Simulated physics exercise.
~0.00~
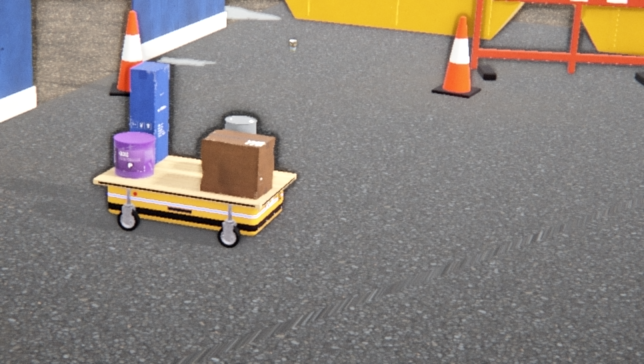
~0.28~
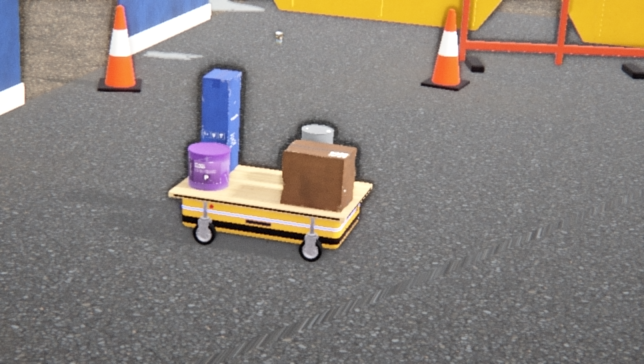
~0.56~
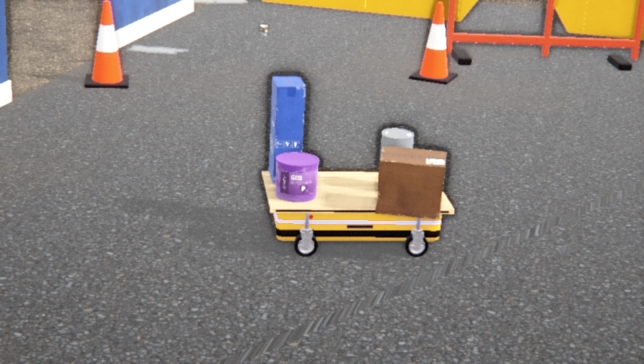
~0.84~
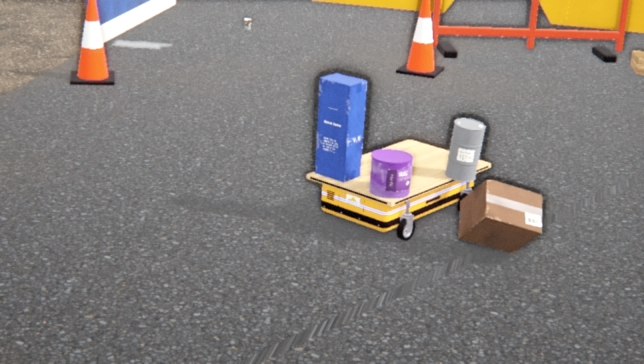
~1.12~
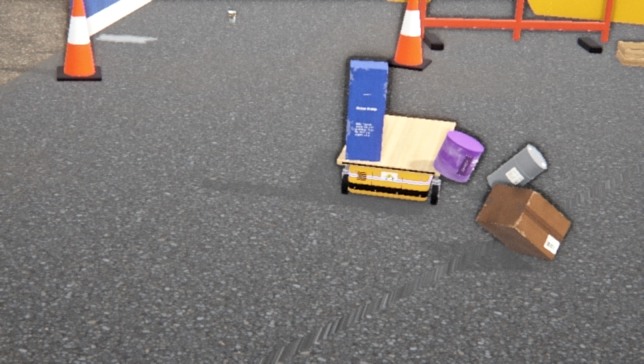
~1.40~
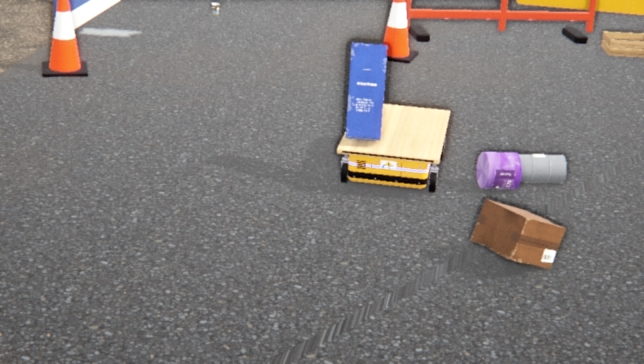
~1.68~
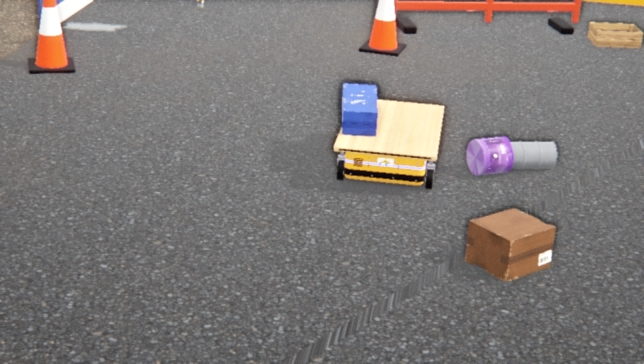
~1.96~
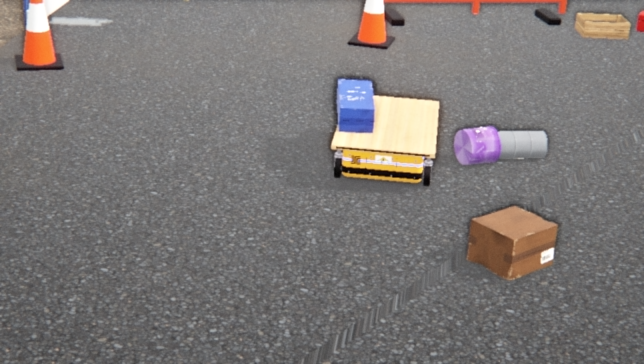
A flat yellow-edged cart carrying a tall blue box, a purple pail, a grey canister and a brown box rolls rightward across dark asphalt, seen from slightly above, with orange cones and barriers behind. It swings away from the viewer, and the brown box tips off the right side. The grey canister follows, then the purple pail tumbles after it, and the two come to lie end to end on the ground. As the cart stops, the blue box topples backward onto the deck. It stays lying there, while the other three rest on the asphalt to the right.
